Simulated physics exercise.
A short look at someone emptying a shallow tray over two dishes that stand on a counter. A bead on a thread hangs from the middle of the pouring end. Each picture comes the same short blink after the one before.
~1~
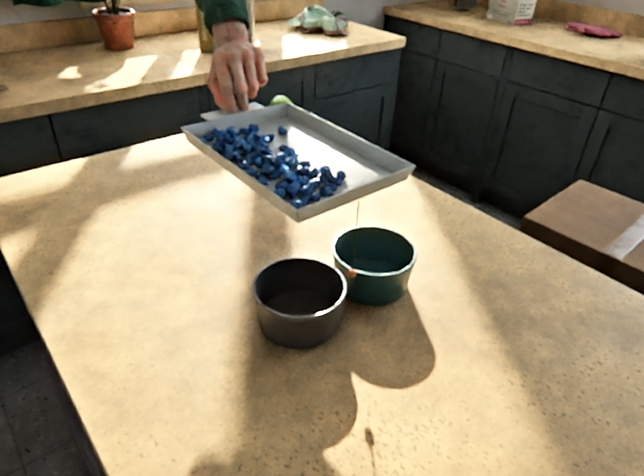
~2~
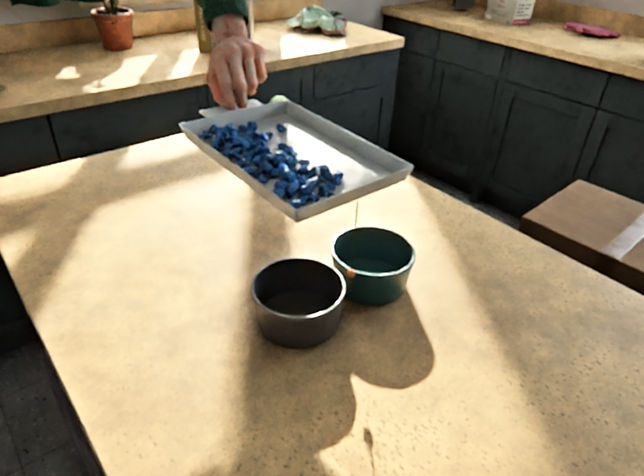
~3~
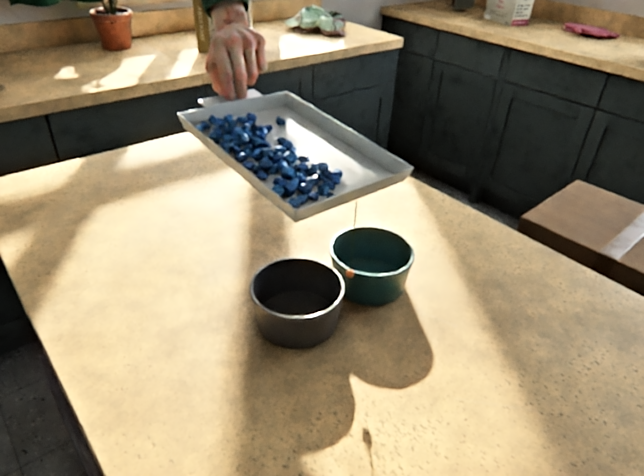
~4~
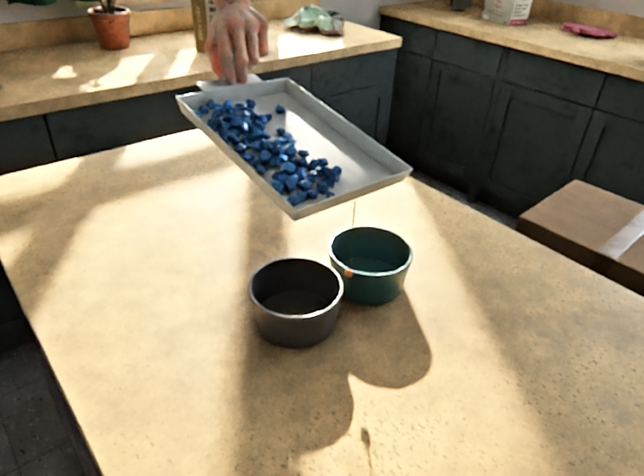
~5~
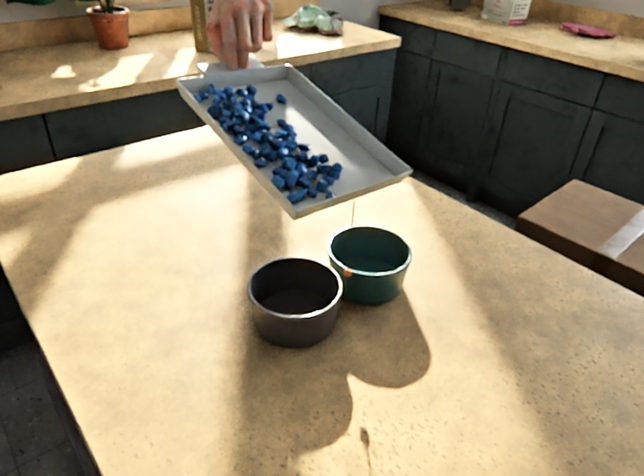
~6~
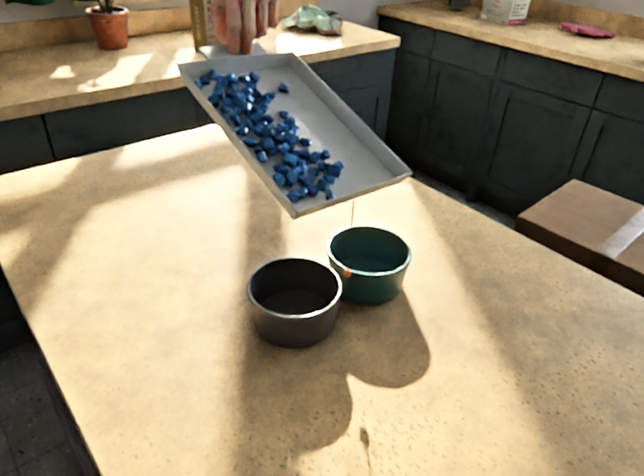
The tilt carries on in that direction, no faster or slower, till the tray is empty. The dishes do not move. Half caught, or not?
The two hold less than half of the load.
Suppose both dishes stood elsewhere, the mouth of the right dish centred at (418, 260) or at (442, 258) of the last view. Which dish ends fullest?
The first try: The left dish. The second: Left.
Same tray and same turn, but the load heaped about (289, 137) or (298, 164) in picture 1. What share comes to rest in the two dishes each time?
The first gives 0 %, the second 0 %.
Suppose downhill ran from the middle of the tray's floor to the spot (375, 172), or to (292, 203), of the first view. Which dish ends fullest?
In turn: The dish on the right; the left dish.
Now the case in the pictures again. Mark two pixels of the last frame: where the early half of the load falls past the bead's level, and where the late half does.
The first part at (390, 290); the rest at (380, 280).
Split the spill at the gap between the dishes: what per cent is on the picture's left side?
Some 0 per cent.
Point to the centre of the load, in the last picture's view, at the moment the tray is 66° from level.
Close to (355, 185).
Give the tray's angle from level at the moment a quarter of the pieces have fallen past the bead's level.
Roughly 80°.
Shortly afterwards, tray tipped steeply; the bulk on the tray; a little in the air.
Next, tray tipped past a quarter turn; near a quarter on the tray; near two thirds outside both; a little in the air.
Some moments later, tray tipped past a quarter turn; only a few in the right dish; all but a few outside both.
In the end, tray tipped past a quarter turn; none at all in the left dish; only a few in the right dish; all but a few outside both.
